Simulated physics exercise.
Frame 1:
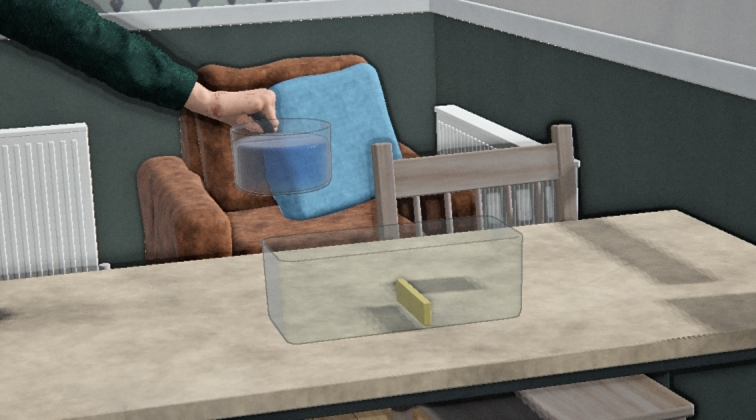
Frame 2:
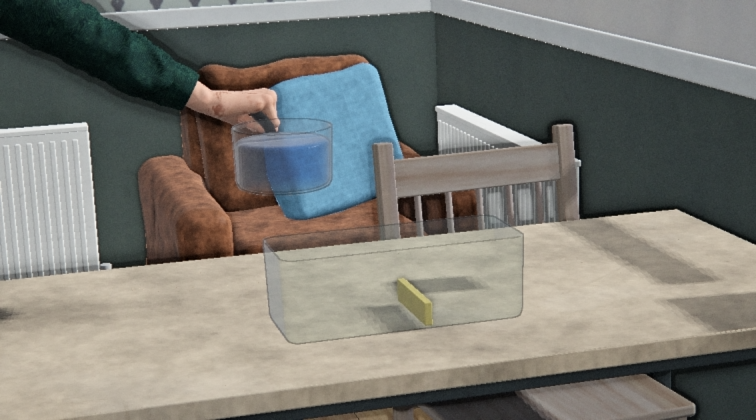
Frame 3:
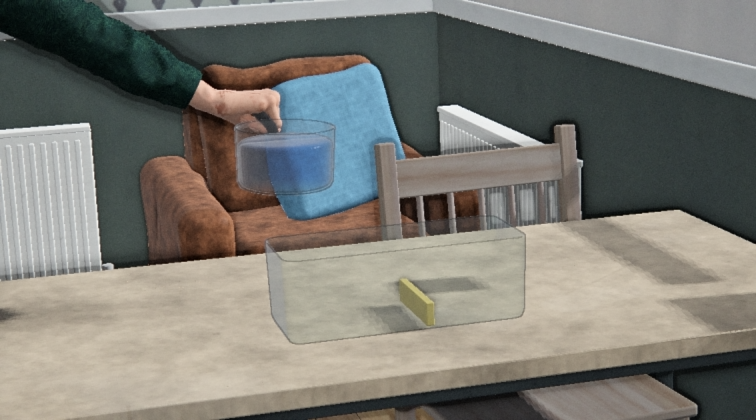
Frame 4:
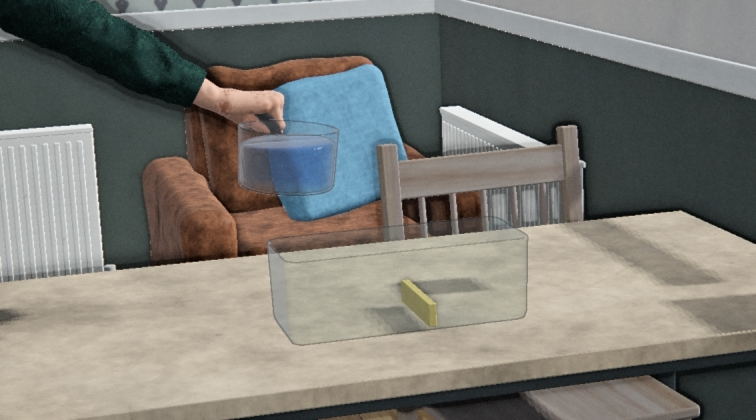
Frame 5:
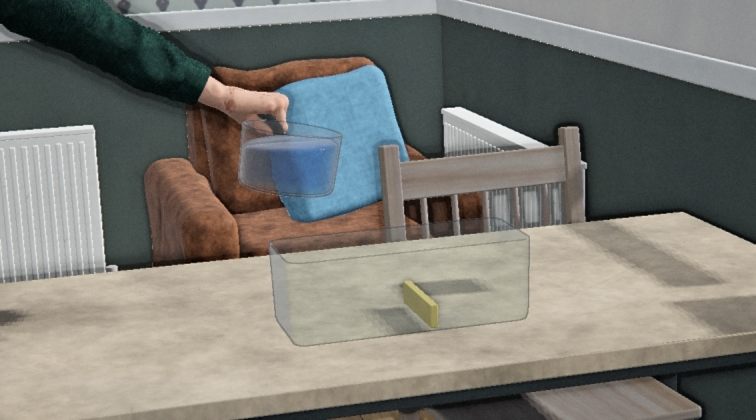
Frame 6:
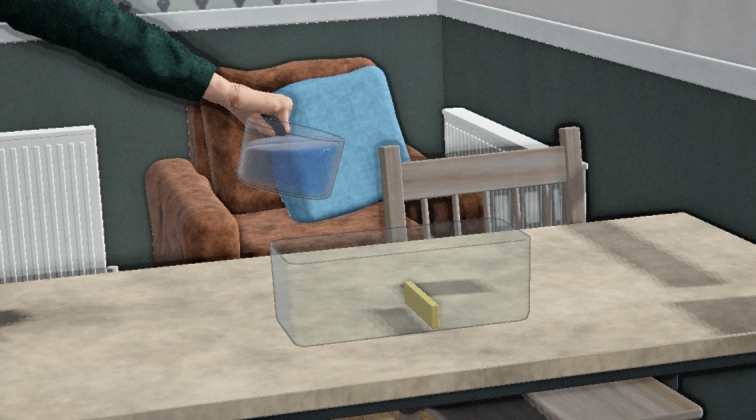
A hand in a dark green sleeve reaches in from the upper left of a room, seen from slightly above a pale tabletop, with a brown armchair, a blue cushion and a wooden chair behind. It holds a clear saucepan of blue water above the left part of a long transparent basin with a low yellow wall on its floor. The hand slowly tilts the pan slightly rightward, while the view shifts very slightly.
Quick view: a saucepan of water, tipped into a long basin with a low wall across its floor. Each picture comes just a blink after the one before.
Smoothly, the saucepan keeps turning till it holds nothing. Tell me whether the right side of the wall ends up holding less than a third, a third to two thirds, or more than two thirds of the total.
Smaller than a third.
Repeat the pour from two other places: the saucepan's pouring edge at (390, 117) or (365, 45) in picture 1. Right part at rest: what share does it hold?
Estimate, in order: 75 and 70 per cent.
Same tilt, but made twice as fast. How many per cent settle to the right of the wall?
I'd say close to 20 %.
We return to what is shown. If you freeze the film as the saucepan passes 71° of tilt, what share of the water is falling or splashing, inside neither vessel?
It's close to 30 %.
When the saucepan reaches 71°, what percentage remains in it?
About 60 % remains.
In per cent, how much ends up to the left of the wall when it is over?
It comes to some 90 per cent.
A moment on, the saucepan is tipped part way and 60 per cent is still to pour, 13 is left of the wall and 0 right of it.
Next, the saucepan is tipped right over and 11 per cent is still to pour, 78 is left of the wall and 2 right of it.
Then the saucepan is tipped right over and 0 per cent is still to pour, 92 is left of the wall and 6 right of it.
Later the saucepan is tipped right over and 0 per cent is still to pour, 91 is left of the wall and 8 right of it.
At rest 91 per cent lies left of the wall, 8 right of it and 1 outside.
